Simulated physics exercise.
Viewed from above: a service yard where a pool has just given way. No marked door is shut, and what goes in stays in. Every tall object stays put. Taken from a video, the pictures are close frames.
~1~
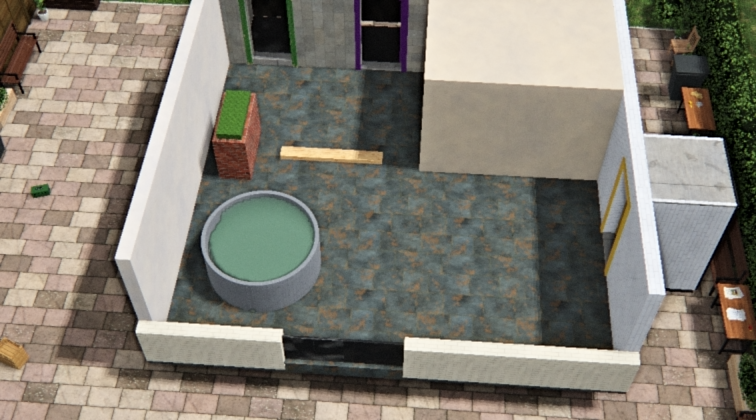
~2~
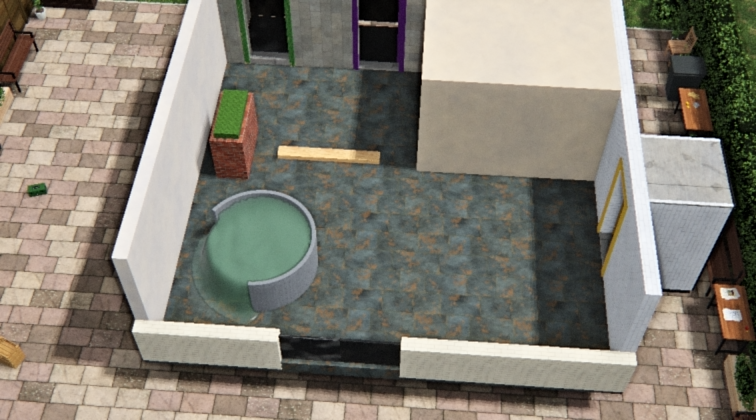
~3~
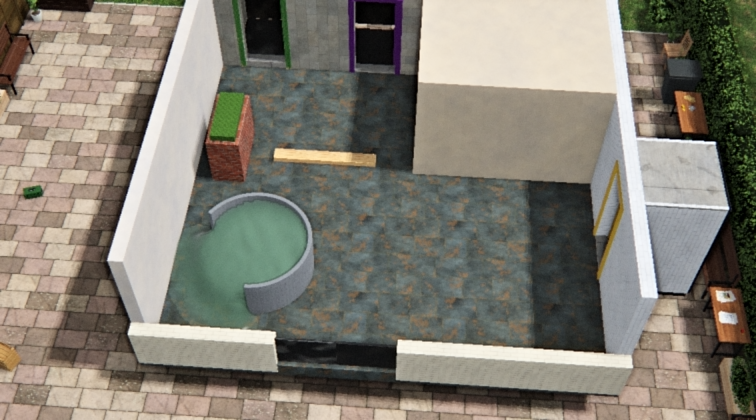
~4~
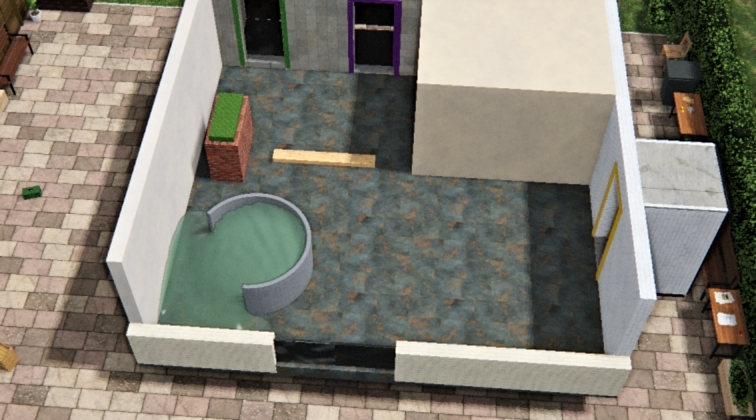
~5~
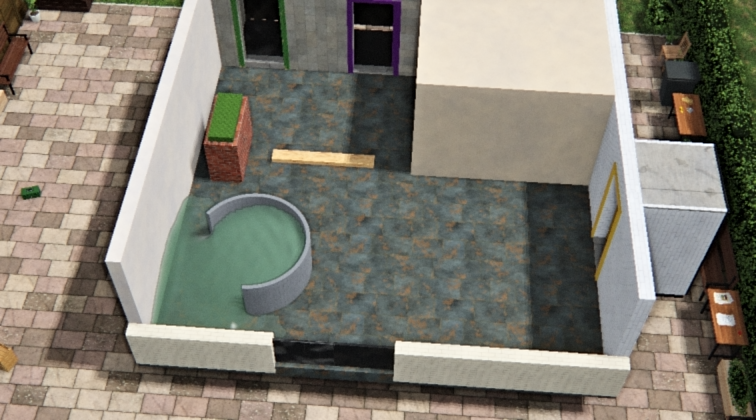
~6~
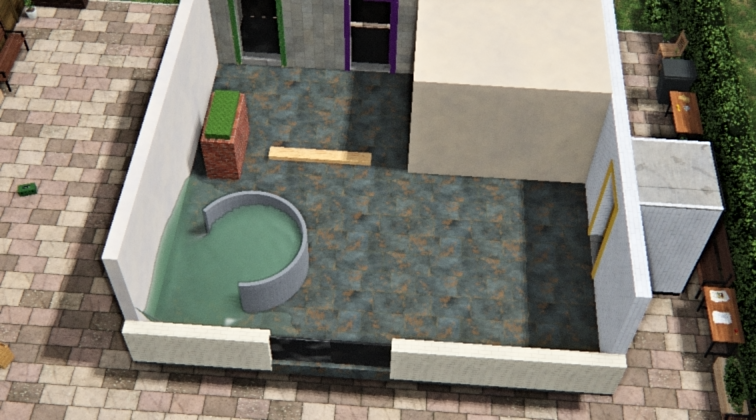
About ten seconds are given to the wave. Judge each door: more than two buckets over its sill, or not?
My prediction: The purple door keeps inside the limit; the green door keeps inside the limit; the yellow door overshoots the limit.
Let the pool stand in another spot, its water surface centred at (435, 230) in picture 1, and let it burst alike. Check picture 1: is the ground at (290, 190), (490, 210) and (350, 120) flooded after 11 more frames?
In turn: Awash, no water, free of water.
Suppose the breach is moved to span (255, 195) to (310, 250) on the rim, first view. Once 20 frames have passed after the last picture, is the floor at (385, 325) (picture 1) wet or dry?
There: No water.
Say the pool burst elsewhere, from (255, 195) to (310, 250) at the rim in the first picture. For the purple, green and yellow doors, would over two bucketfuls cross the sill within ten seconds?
One by one: Purple door ends up above; green door ends up below; yellow door ends up above.
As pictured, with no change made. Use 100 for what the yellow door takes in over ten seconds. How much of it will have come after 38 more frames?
About 45 per cent.
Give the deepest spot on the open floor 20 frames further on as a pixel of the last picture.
That spot is close to (219, 64).
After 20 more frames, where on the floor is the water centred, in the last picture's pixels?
The water centres close to (285, 254).
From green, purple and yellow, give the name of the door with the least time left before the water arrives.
The green one.
A moment on, water covers 15 % of the floor; the purple door not reached, the green door not reached, the yellow door not reached.
Next, water covers 30 % of the floor; the purple door not reached, the green door wet at the sill, nothing in, the yellow door not reached.
Then, water covers 65 % of the floor; the purple door not reached, the green door wet at the sill, nothing in, the yellow door not reached.
Later, water covers 90 % of the floor; the purple door wet at the sill, nothing in, the green door wet at the sill, nothing in, the yellow door over two buckets in.
In the end, water covers 95 % of the floor; the purple door under two buckets in, the green door wet at the sill, nothing in, the yellow door far over two buckets in.
